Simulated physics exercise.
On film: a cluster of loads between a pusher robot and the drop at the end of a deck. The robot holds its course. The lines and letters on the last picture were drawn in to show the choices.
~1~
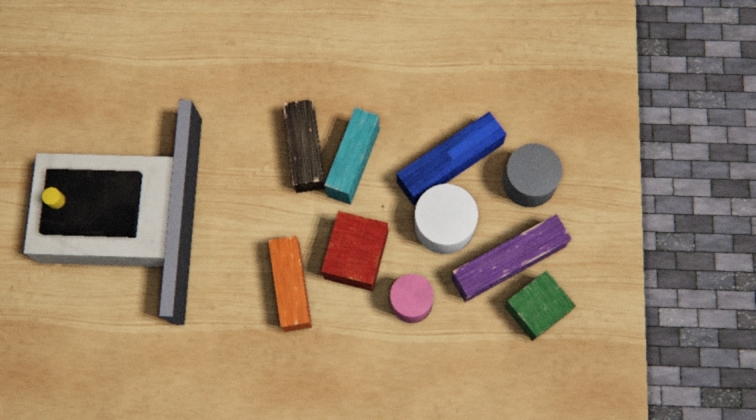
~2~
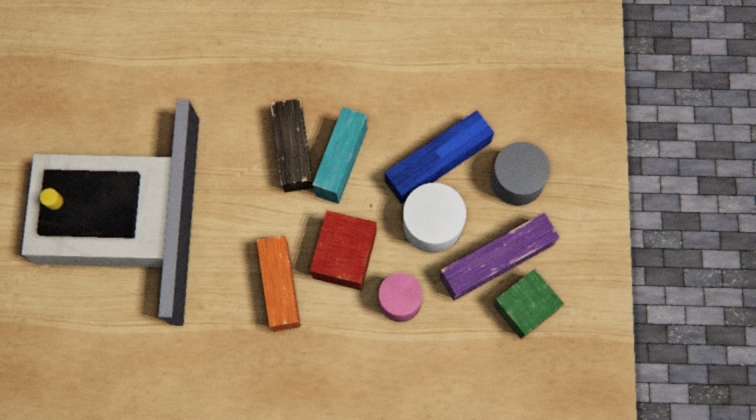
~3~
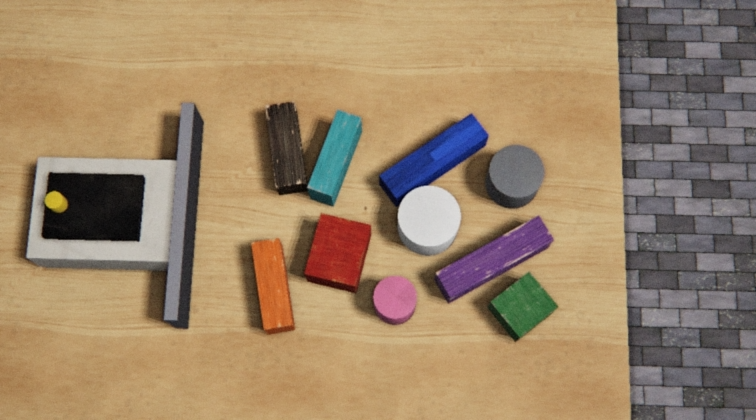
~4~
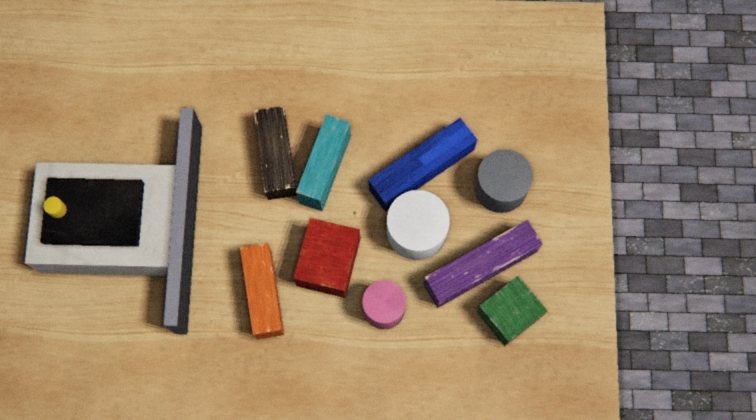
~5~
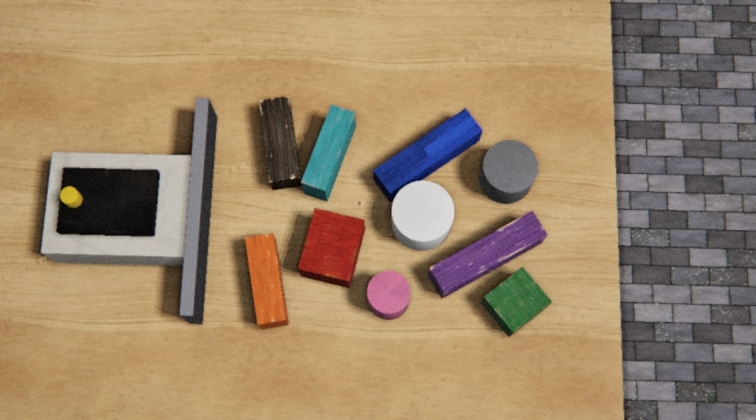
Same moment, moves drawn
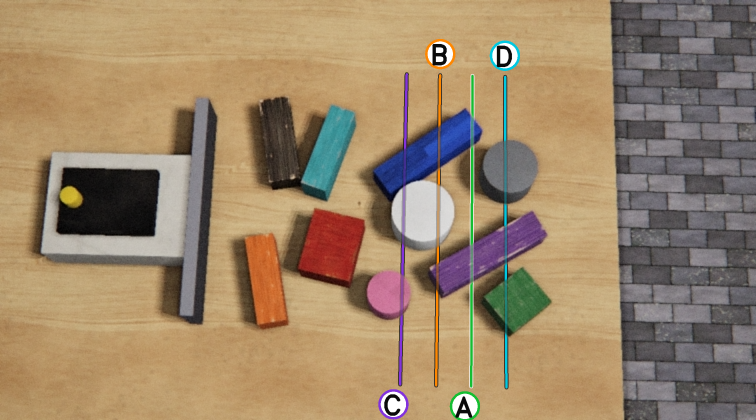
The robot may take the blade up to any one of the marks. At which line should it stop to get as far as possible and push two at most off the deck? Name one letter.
Up to line D.
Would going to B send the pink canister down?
By then, no.
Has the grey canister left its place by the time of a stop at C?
Yes.
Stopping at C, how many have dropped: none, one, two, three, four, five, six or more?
In all, none.
On the copy, A at (472, 225); B at (438, 224); C at (404, 223); D at (506, 226).
On D. First, robot (228, 205); pink canister (395, 300); orange bar (327, 284).
Then, robot (341, 208); grey canister (539, 157); purple bar (538, 259).
Finally, robot (427, 210); grey canister over the edge; purple bar (619, 260); one fallen.
By contrast, A is within the limit but short; B is within the limit but short; C is within the limit but short.
